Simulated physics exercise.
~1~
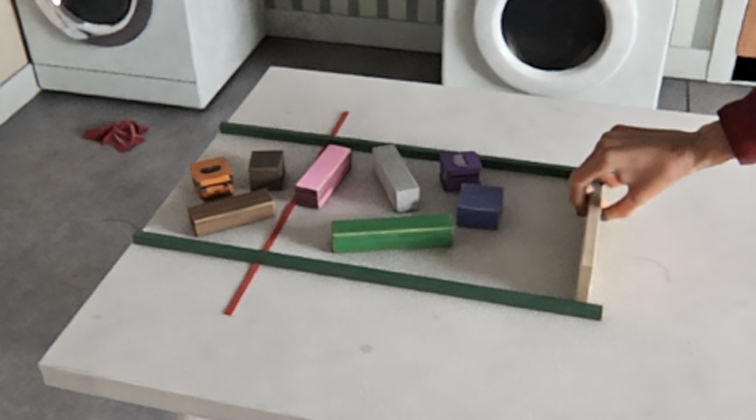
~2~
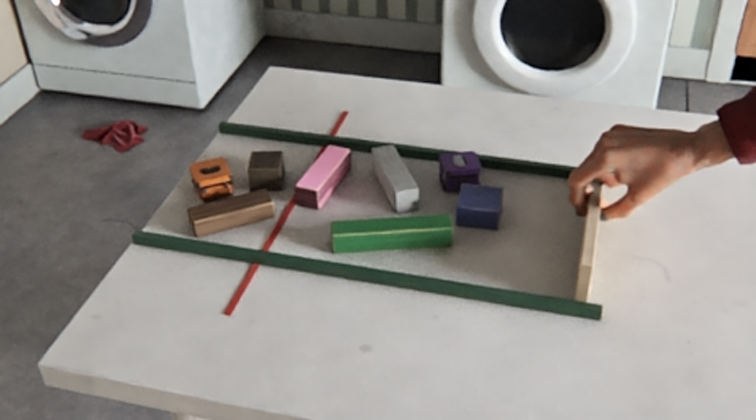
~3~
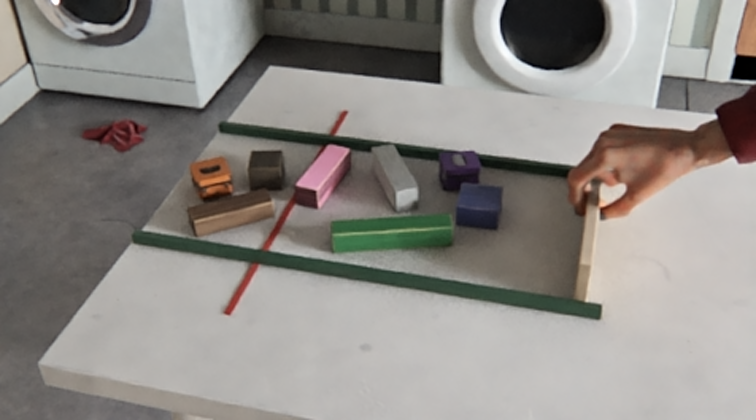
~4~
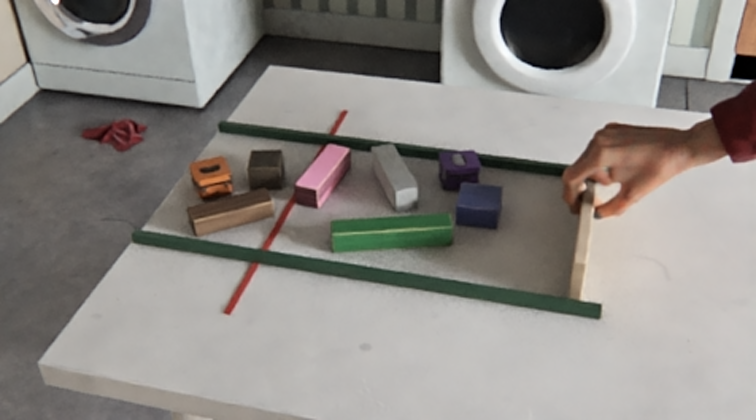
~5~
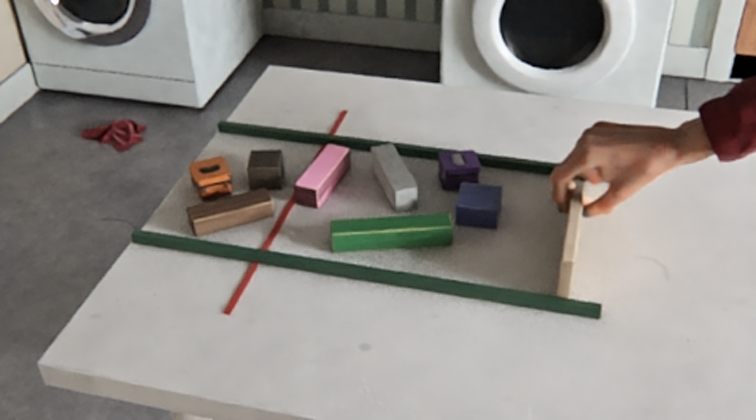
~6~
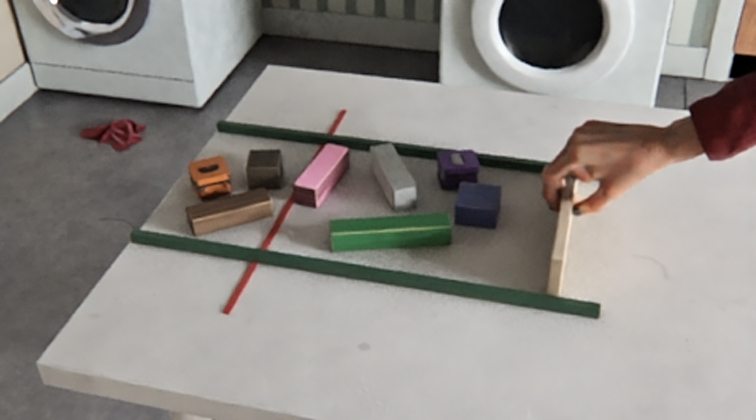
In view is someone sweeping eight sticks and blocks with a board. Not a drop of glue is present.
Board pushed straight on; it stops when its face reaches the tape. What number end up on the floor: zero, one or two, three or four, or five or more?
Band: Nil.
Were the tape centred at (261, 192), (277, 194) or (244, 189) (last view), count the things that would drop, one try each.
It would be 2, 0 and 3.
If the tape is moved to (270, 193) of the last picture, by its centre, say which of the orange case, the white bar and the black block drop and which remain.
One by one: The orange case topples, the white bar holds its spot, the black block topples.
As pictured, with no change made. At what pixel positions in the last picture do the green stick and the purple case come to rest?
The green stick comes to rest close to (221, 215), while the purple case rests close to (300, 147).
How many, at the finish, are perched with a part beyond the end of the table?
The total would be 1.
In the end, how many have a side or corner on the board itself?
That would be 3 of them.
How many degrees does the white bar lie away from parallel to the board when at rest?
The angle is about 0 degrees.
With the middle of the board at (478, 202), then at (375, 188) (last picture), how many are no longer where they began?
Tally: 1; 5.
A little later, none off yet; orange case at rest near (210, 179); brown stick at rest near (230, 212); black block at rest near (265, 170).
Next, none off yet; orange case at rest near (209, 180); brown stick at rest near (227, 212); black block shifted a little near (247, 167).
When it is over, the number that fall off is zero.
